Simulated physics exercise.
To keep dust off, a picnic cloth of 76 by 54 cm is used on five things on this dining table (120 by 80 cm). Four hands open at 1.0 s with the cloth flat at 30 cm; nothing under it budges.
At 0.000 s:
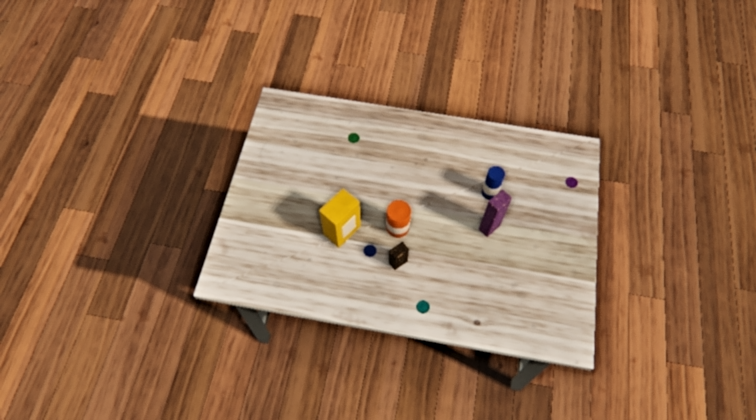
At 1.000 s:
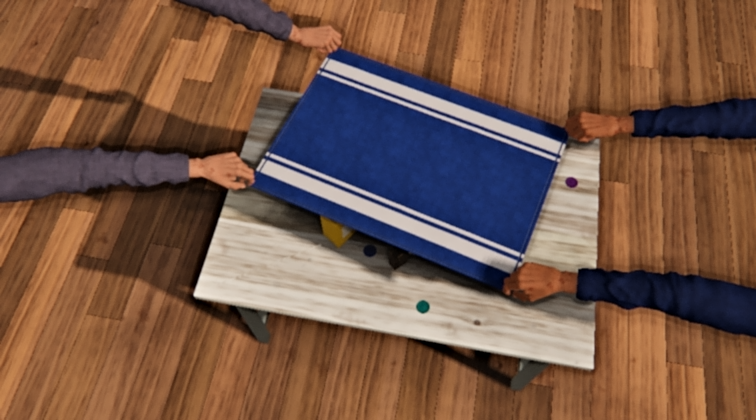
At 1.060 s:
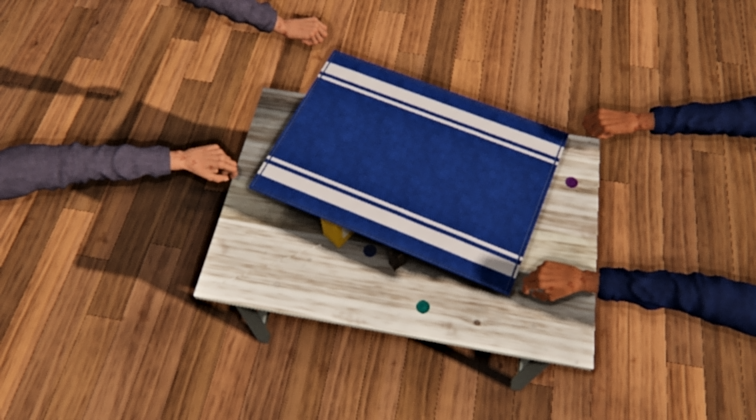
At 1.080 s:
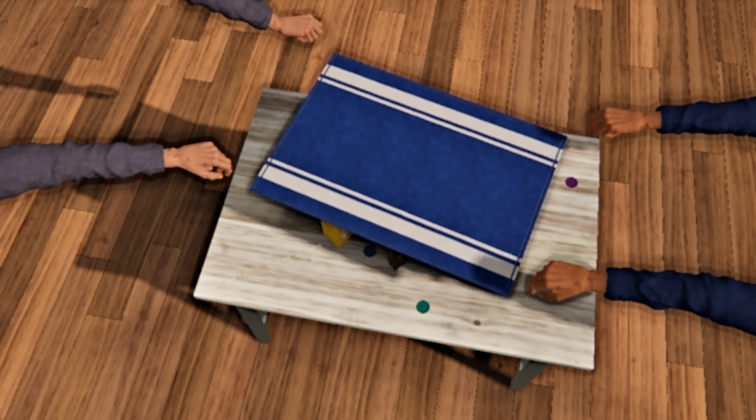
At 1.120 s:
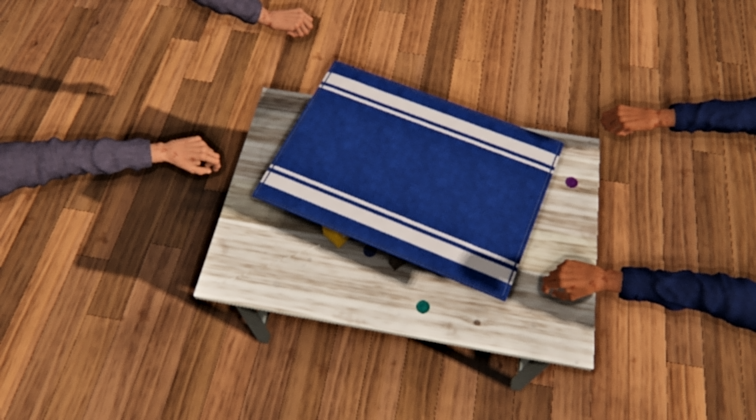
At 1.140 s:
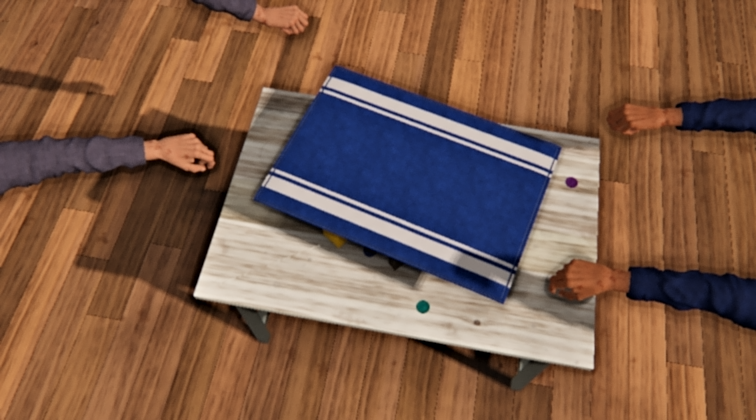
Blue cloth with white stripes, held flat by four hands over objects on a wooden table, sinking slightly after the hands let go.
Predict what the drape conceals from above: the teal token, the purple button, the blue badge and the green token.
The teal token stays uncovered, the purple button stays uncovered, the blue badge ends under the cloth, the green token gets covered.
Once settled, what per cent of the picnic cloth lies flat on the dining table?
Some 15 per cent of it.
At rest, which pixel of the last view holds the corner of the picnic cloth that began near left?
At about (315, 246).
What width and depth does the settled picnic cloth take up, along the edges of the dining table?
Some 70 cm across and 58 cm deep.
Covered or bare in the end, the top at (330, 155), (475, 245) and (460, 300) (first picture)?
In turn: Under it, covered, free.
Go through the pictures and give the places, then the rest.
The first picture shows shows, teal token (423, 307); purple button (572, 182); blue badge (370, 251); green token (354, 138); orange tin (399, 211), 12 cm tall; blue tin (497, 173), 13 cm tall; black block (399, 250), 10 cm tall; purple block (500, 199), 20 cm tall; yellow box (339, 206), 18 cm tall.
The second picture shows shows, picnic cloth corners (248, 185) (334, 46) (570, 131) (510, 293); highest point 30 cm, lowest 30 cm.
The third picture shows shows, picnic cloth corners (249, 188) (334, 50); highest point 28 cm, lowest 28 cm.
The fourth picture shows shows, picnic cloth corners (250, 190) (335, 53); highest point 27 cm, lowest 27 cm.
The fifth picture shows shows, picnic cloth corners (252, 196) (335, 61); highest point 24 cm, lowest 23 cm.
The sixth picture shows shows, picnic cloth corners (254, 200) (336, 66) (562, 148) (503, 304); highest point 22 cm, lowest 21 cm.
By 1.3 s, 15 % of it is down, spanning 68 by 56 cm, above green token, blue badge.
By 1.5 s, 15 % of it is down, spanning 75 by 58 cm, above green token, blue badge.
By 1.7 s, 15 % of it is down, spanning 69 by 58 cm, above green token, blue badge.
By 1.9 s, 15 % of it is down, spanning 72 by 57 cm, above green token, blue badge.
By 2.7 s, 15 % of it is down, spanning 69 by 57 cm, above green token, blue badge.
